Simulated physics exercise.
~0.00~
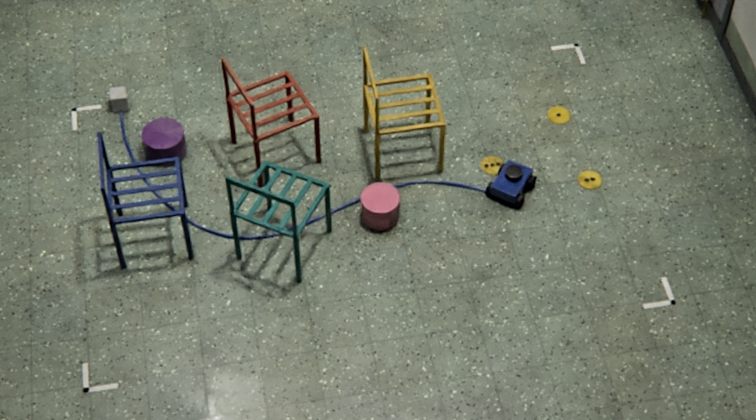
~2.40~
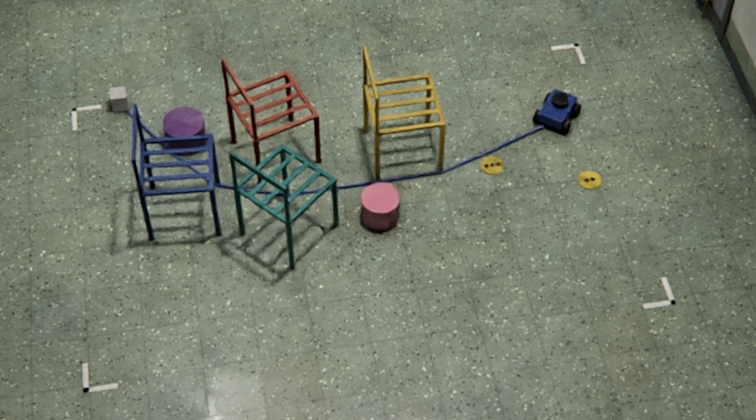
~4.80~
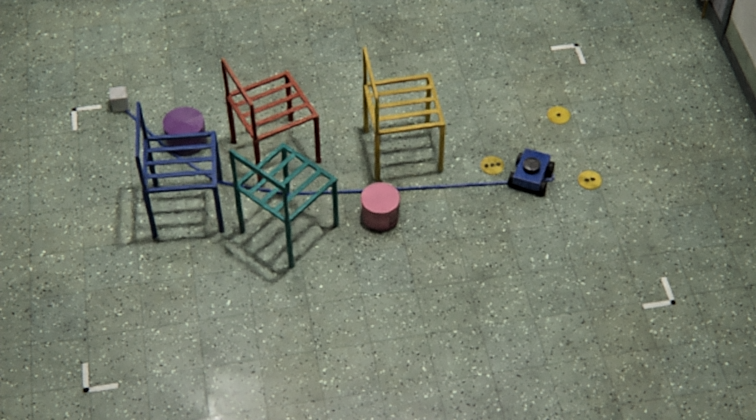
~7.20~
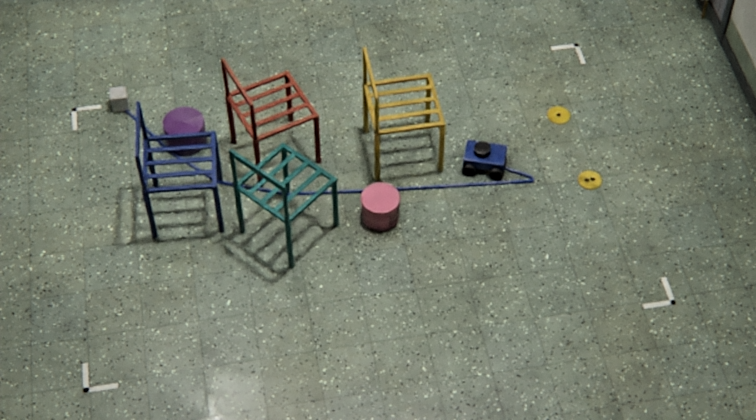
Chairs standing on a floor as a small blue cart tows a lead, shifting blue and teal chairs and purple tub, then doubles back leaving it slack.
